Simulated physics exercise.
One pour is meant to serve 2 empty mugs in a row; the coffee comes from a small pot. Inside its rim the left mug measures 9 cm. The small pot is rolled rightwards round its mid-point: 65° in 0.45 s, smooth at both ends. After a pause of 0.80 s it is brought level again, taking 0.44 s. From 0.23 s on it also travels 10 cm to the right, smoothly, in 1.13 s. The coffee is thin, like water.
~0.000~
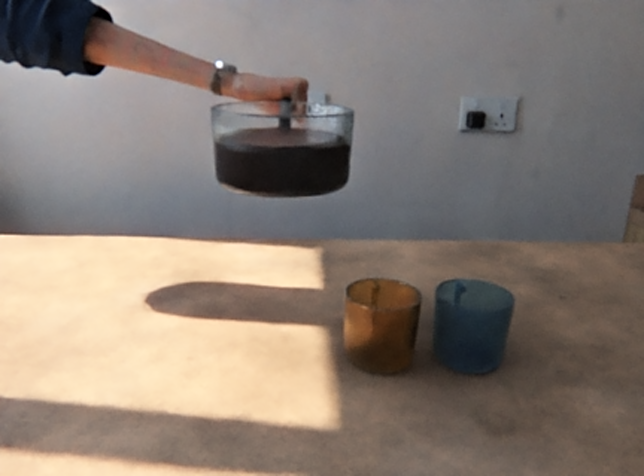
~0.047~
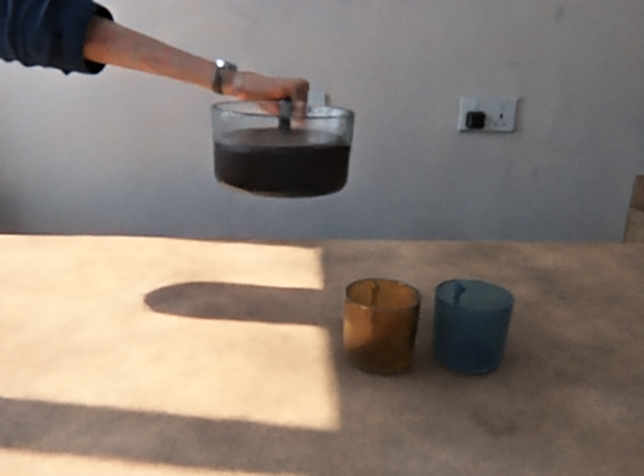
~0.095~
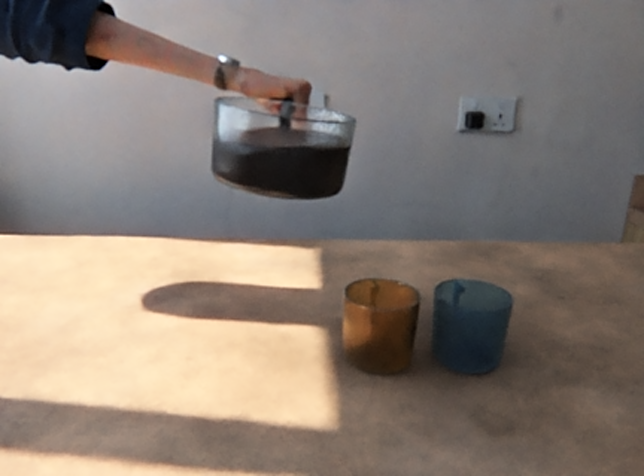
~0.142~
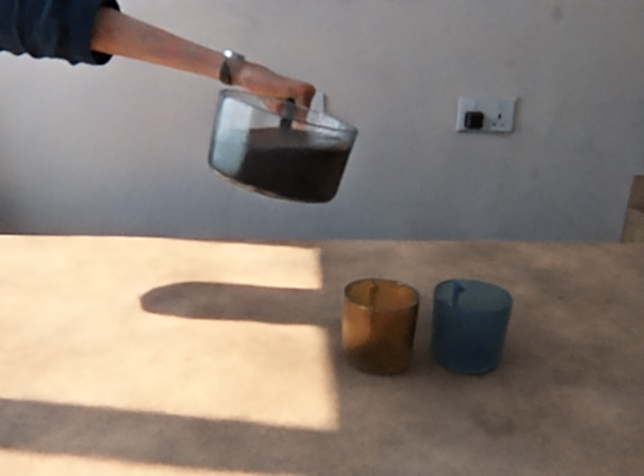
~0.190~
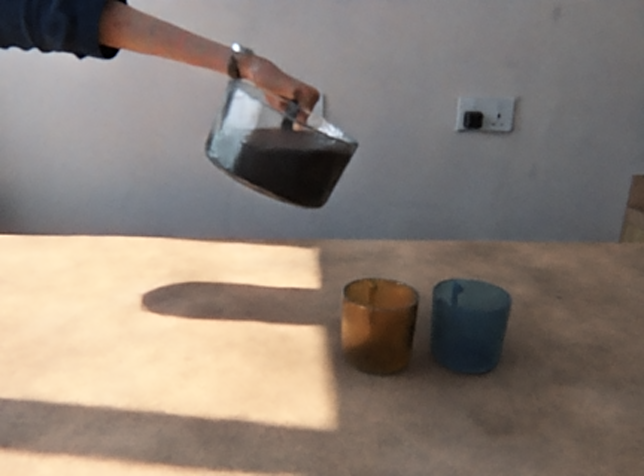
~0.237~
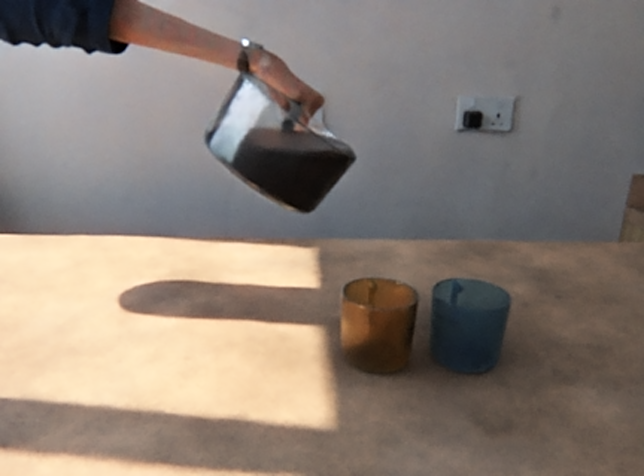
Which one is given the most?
The right one ends up with the most.
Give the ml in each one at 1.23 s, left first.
Roughly 70 ml left, 220 ml right.
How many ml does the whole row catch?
Some 330 ml.
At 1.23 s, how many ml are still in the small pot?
Close to 200 ml.
After 0.63 s the tilt is 65° and from the left they hold 65 ml, 10 ml, the small pot 395 ml, and 165 ml is on the worktop.
After 0.92 s the tilt is 65° and from the left they hold 70 ml, 125 ml, the small pot 260 ml, and 390 ml is on the worktop.
After 1.23 s the tilt is 65° and from the left they hold 75 ml, 215 ml, the small pot 195 ml, and 415 ml is on the worktop.
After 1.56 s the tilt is 13° and from the left they hold 75 ml, 255 ml, the small pot 185 ml, and 420 ml is on the worktop.
In the end from the left they hold 75 ml, 255 ml, the small pot 185 ml, and 420 ml is on the worktop.
